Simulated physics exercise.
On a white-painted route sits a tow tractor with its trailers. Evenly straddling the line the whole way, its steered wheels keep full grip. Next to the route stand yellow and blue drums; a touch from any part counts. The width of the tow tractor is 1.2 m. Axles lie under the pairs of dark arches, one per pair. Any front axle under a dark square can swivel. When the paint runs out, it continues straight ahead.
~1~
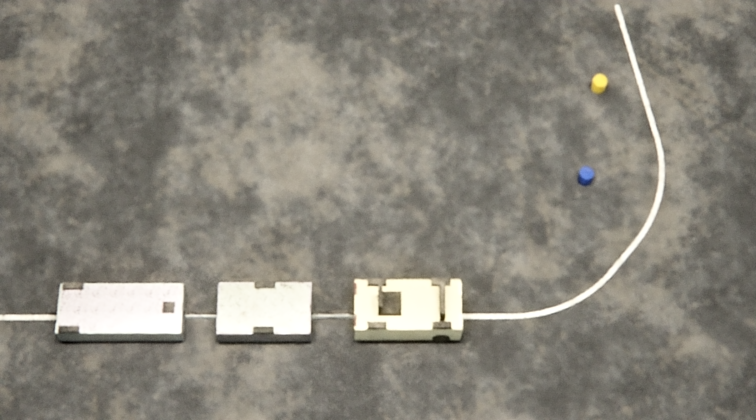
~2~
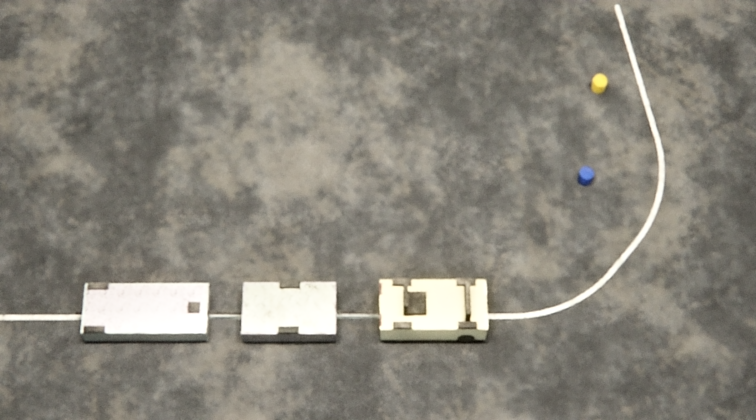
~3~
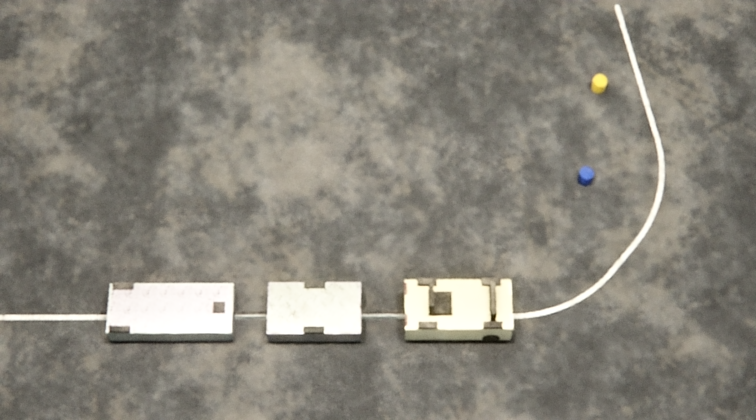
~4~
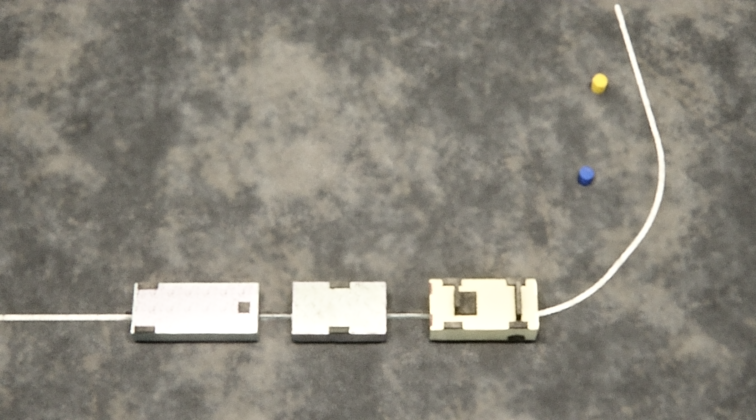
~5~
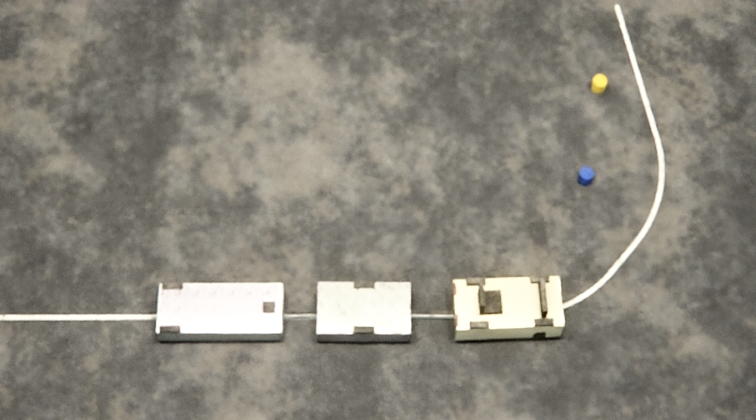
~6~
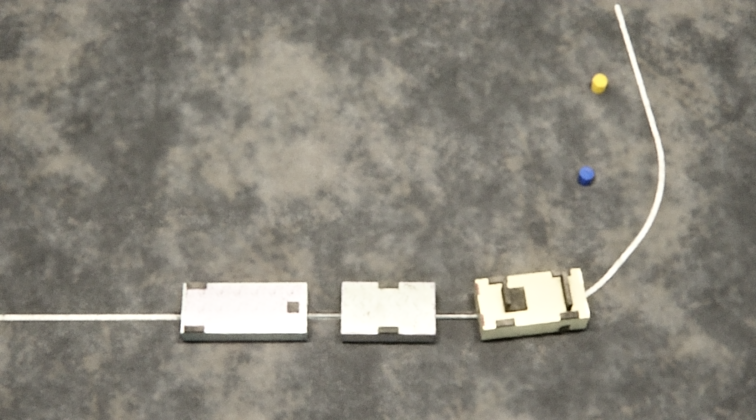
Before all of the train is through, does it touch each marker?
Yellow: Touched; blue: Touched.
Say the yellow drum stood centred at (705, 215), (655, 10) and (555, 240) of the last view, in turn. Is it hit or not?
Place one: No contact; place two: No contact; place three: Contact.
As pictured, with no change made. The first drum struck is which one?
That would be blue.
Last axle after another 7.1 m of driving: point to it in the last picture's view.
The axle is about at (480, 296).
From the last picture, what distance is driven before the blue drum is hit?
11.0 m.
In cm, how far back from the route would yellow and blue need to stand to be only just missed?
Roughly yellow 20, blue 10.
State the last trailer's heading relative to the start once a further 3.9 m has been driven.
The last trailer is now at about 0 degrees to its starting heading.
3.5 m further on, the last axle is at (343, 309) of the last picture, 5 cm off the line.
7.0 m further on, the last axle is at (479, 296) of the last picture, 25 cm off the line.
11.3 m further on, the last axle is at (600, 212) of the last picture, 100 cm off the line; the second trailer has hit blue.
13.4 m further on, the last axle is at (622, 143) of the last picture, 105 cm off the line; the second trailer has hit yellow.
17.6 m further on, the last axle is out of the picture, 20 cm off the line; 2 of 2 struck in all.
